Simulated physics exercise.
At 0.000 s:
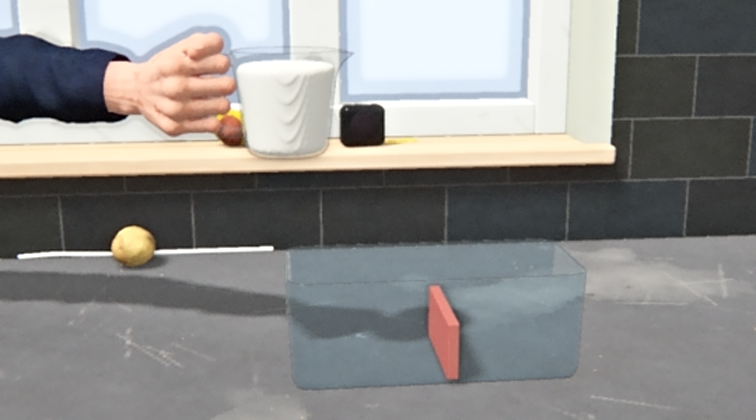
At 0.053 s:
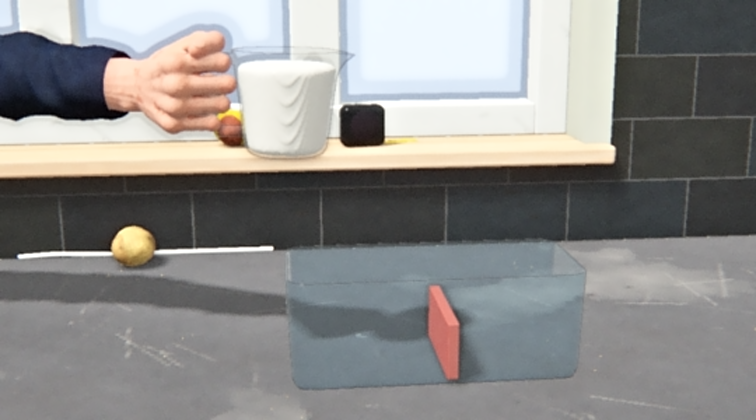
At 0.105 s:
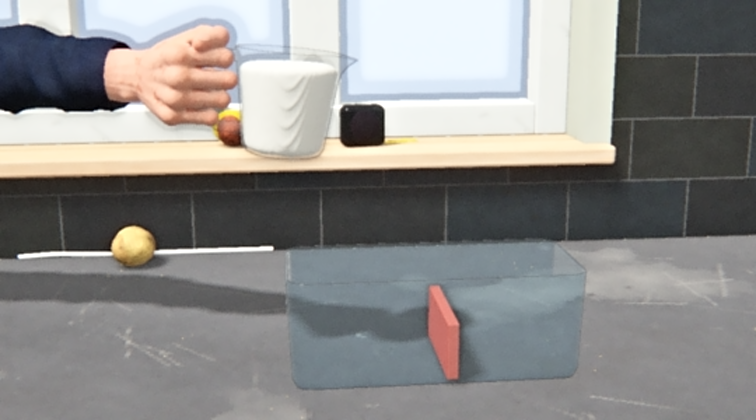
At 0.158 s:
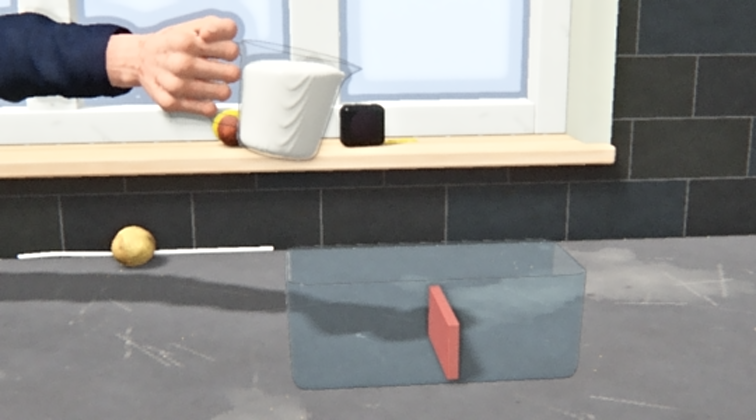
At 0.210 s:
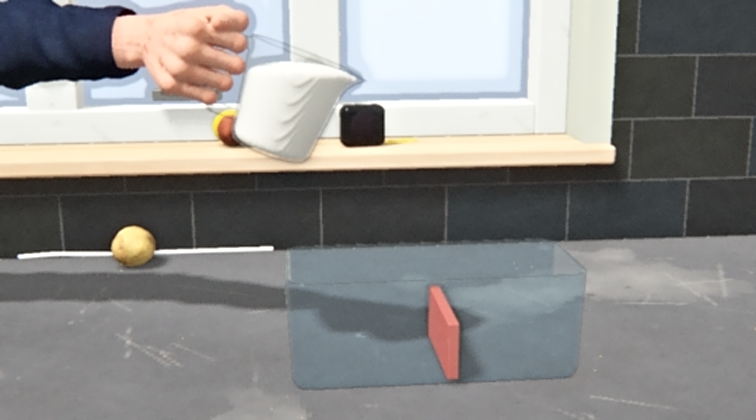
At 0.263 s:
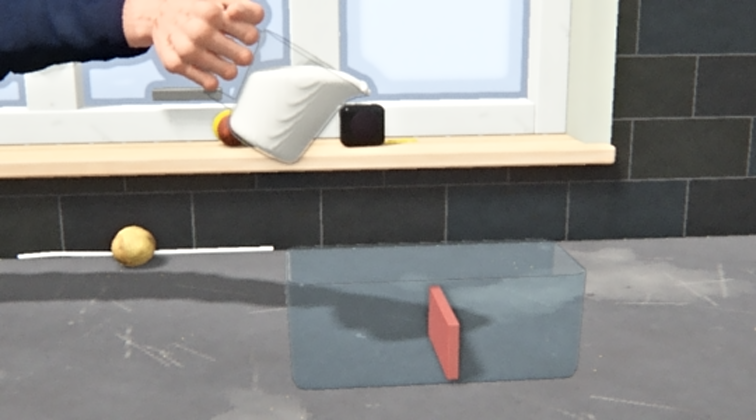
In this clip, a hand beside a flared jug of milk leans it steadily to the right, above a clear, empty oblong basin with a red wall inside, until the milk reaches the jug's right rim.
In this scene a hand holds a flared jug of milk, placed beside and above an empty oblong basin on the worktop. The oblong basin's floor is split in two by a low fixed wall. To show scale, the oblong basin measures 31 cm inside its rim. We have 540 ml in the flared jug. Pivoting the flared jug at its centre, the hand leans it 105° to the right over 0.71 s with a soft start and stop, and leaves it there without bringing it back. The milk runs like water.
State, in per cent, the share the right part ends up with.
The right part ends up with roughly 4 %.
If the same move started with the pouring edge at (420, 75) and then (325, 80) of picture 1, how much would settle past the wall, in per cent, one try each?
85 and 5 %.
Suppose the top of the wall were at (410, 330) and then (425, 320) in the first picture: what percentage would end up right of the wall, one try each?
I'd say 65 percent on the first go, 30 percent on the next.
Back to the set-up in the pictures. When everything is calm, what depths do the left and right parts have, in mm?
The left side settles near 24 mm and the right side near 2 mm.
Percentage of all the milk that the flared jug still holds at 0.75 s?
Near 7 percent, more or less.
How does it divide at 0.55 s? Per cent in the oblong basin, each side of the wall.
18 per cent left and 1 right, roughly.
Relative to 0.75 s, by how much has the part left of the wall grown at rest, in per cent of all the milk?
Close to 16% of the whole.
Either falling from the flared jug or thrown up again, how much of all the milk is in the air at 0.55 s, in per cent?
I'd say close to 34 per cent.
After 0.55 s the tilt is 92° and 47 per cent is still to pour, 18 is left of the wall and 1 right of it.
After 0.75 s the tilt is 105° and 7 per cent is still to pour, 73 is left of the wall and 2 right of it.
After 0.97 s the tilt is 105° and 0 per cent is still to pour, 89 is left of the wall and 4 right of it.
After 1.21 s the tilt is 105° and 0 per cent is still to pour, 90 is left of the wall and 4 right of it.
In the end 90 per cent lies left of the wall, 4 right of it and 6 outside.
